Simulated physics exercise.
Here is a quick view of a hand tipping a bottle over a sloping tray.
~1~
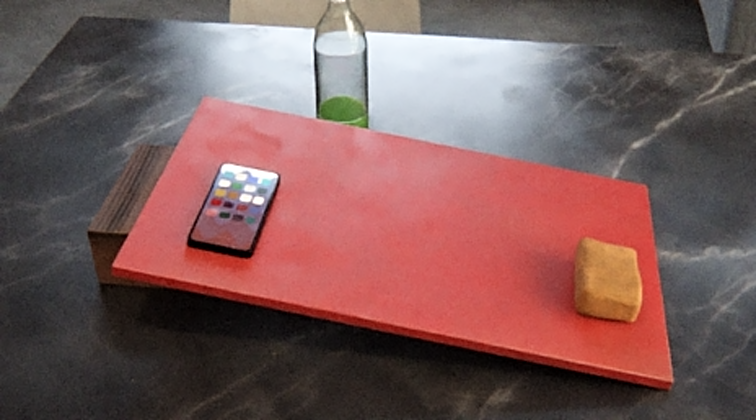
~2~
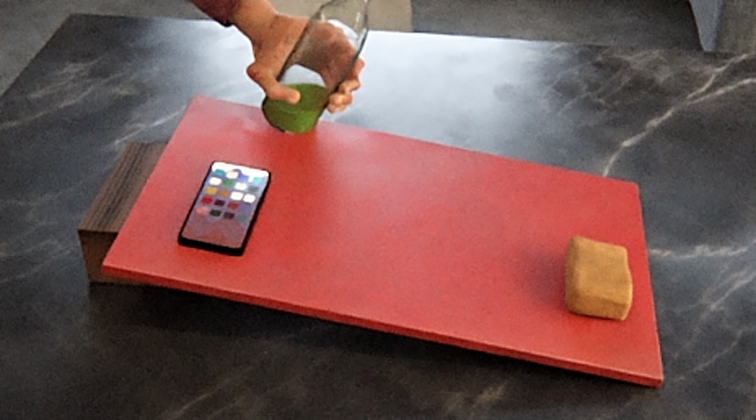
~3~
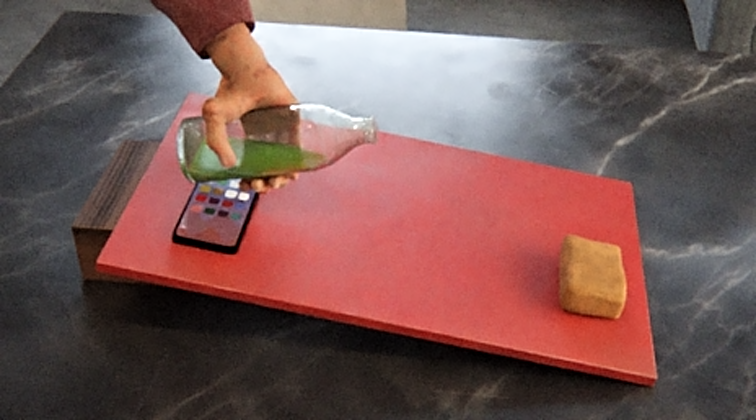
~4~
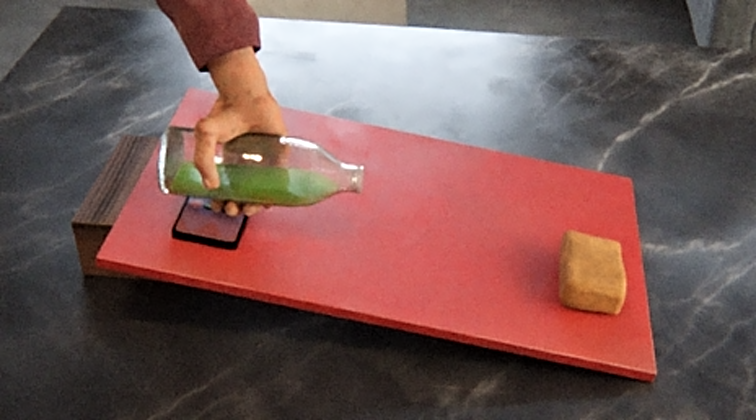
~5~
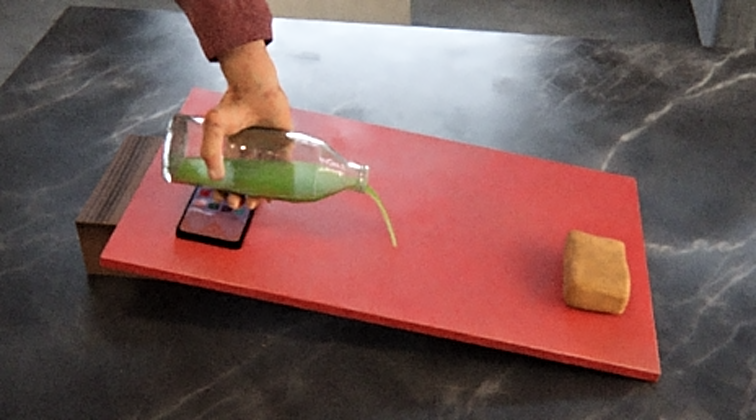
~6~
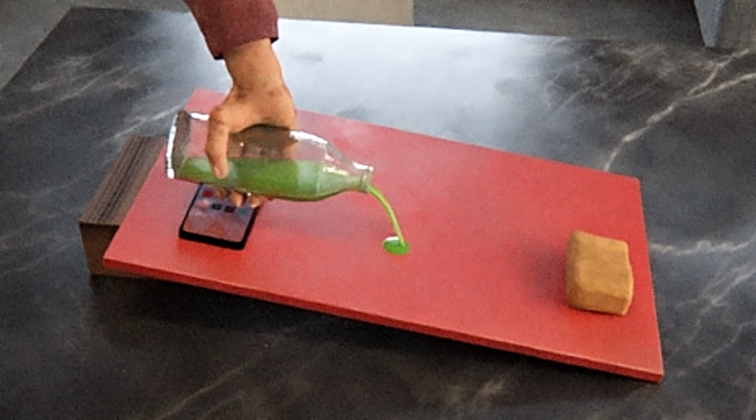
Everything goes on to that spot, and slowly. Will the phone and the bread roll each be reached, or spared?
Phone: Spared, bread roll: Reached.
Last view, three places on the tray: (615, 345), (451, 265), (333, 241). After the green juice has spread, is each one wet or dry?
First one got to; second one got to; third one left alone.
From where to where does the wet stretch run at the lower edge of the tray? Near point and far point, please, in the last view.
I'd say it stretches from roughly (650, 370) up to (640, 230).
Soon after, it runs down to the right; the phone is dry; the bread roll is wet.
Later, it runs down to the right and off the end; the phone is dry; the bread roll is wet.
In the end, it runs down to the right and off the end; the phone is dry; the bread roll is wet.
